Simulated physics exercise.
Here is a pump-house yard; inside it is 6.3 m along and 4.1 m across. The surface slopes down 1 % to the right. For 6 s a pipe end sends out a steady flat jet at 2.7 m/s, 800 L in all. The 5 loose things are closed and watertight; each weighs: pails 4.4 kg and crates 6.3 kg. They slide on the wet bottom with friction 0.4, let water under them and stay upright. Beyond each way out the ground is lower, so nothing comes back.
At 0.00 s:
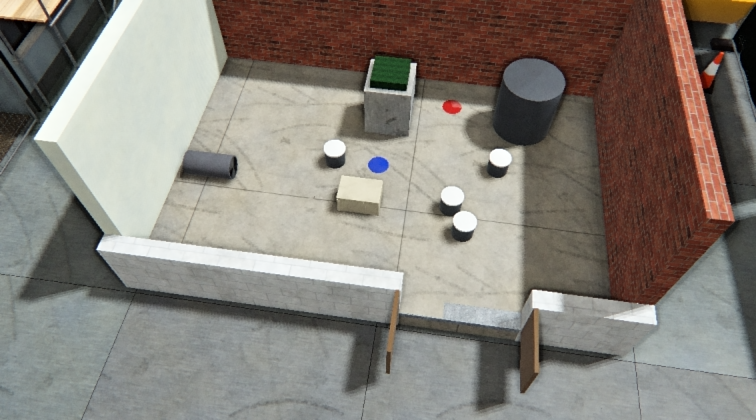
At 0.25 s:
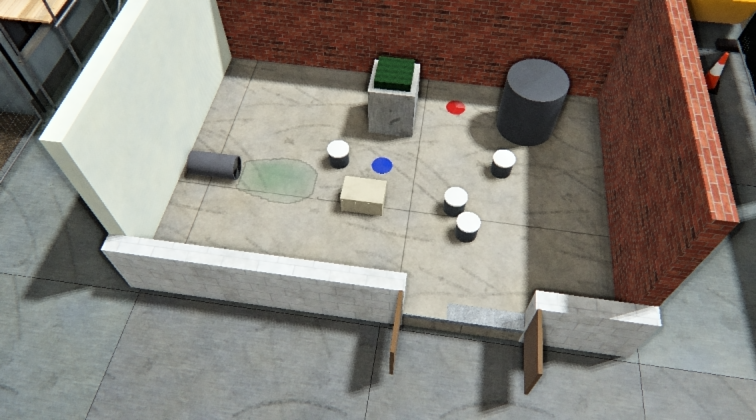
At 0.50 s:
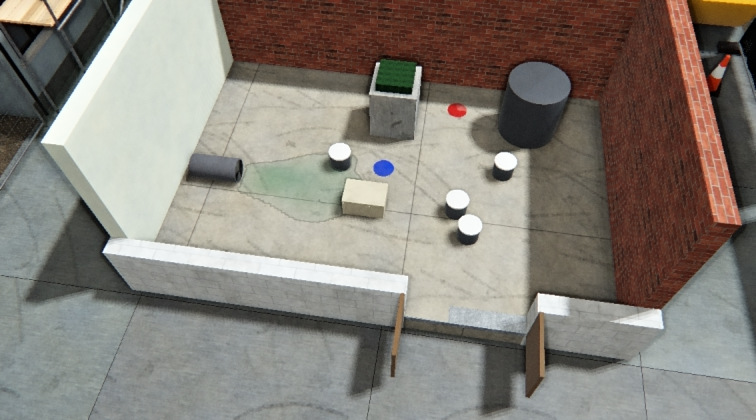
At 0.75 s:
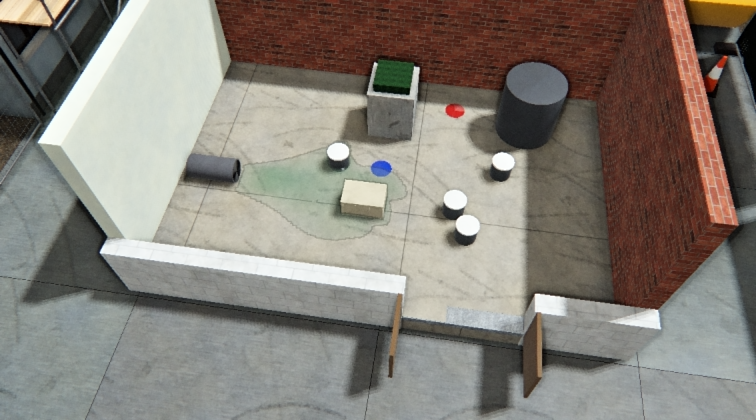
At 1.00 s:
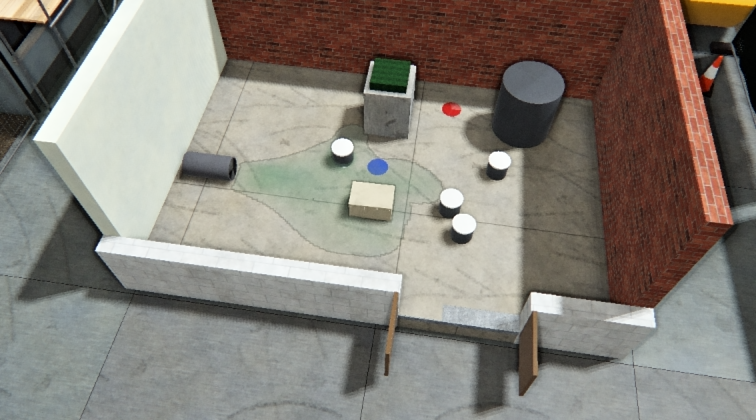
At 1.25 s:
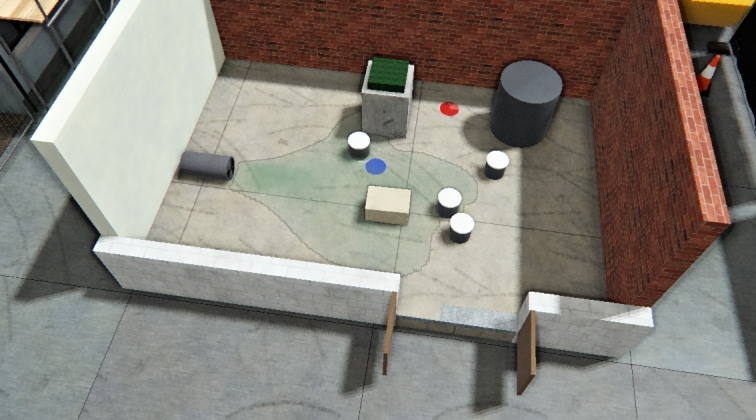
A thin, pale green sheet of water spreads across the concrete floor of a walled yard, seen from high above, with brick walls behind and at right. A grey pipe lies by the white left wall, near white-topped pails, a tan crate, blue and red patches, a planter and a dark cylinder. The water widens rightward, then one pail and the crate slide slightly right, while the view wavers faintly.
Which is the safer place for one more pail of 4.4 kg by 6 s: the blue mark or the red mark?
On the red patch.
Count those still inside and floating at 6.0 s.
At that moment 5.
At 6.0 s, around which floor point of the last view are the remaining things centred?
Near (570, 201).
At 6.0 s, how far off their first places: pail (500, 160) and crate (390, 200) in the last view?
In that order: 150 cm, 300 cm.
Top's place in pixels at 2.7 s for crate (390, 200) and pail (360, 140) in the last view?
Around (479, 248) and (467, 137).
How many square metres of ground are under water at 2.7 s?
Roughly 13 m2.
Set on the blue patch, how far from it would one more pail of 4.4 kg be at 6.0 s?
About 300 cm.
After 1.8 s on blue it would be 62 cm off in 3 cm of water; on red it would be 0 cm off in 0 cm of water.
After 2.7 s on blue it would be 153 cm off in 4 cm of water; on red it would be 0 cm off in 0 cm of water.
After 4.2 s on blue it would be 220 cm off in 5 cm of water; on red it would be 0 cm off in 1 cm of water.
After 6.0 s on blue it would be 319 cm off in 12 cm of water; on red it would be 0 cm off in 2 cm of water.
